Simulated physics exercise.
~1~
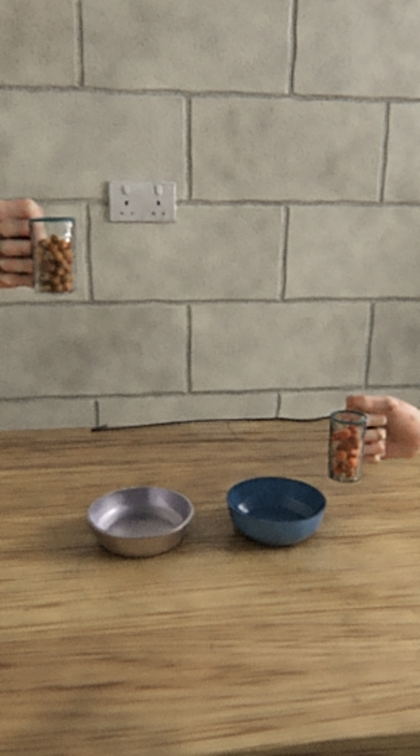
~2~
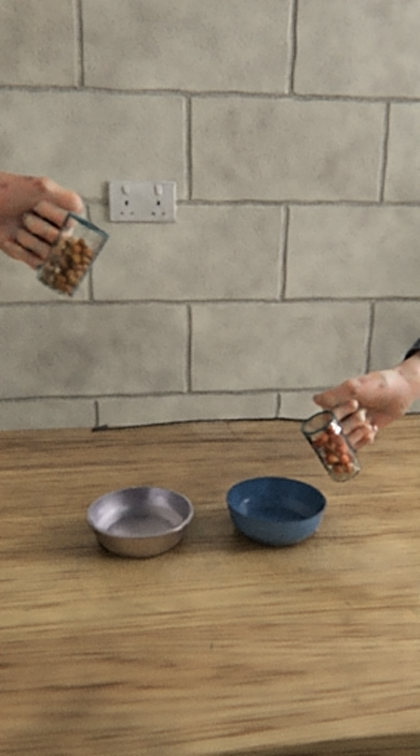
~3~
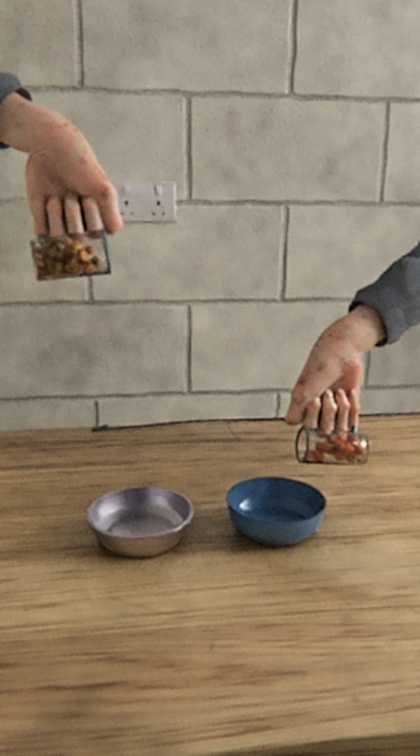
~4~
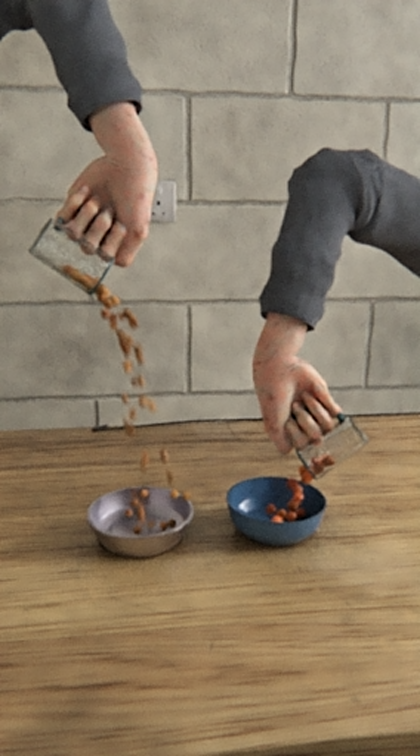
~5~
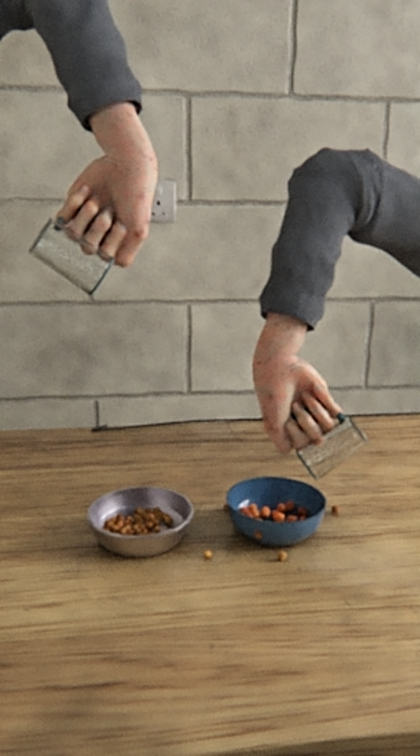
Two hands hold clear cups of small round pieces above a wooden table, seen from the front against a grey block wall with a white socket. The left cup, filled with brown pieces, is held high over a pinkish-grey dish, while the right cup, with orange-red pieces, is lower, near a blue dish. Both hands tilt their cups onto their sides, then tip them over. The brown pieces fall in a long stream, some bouncing above the dish, as the orange ones drop a short way. Finally both cups are empty, most pieces rest in the dishes, and a few lie on the table.
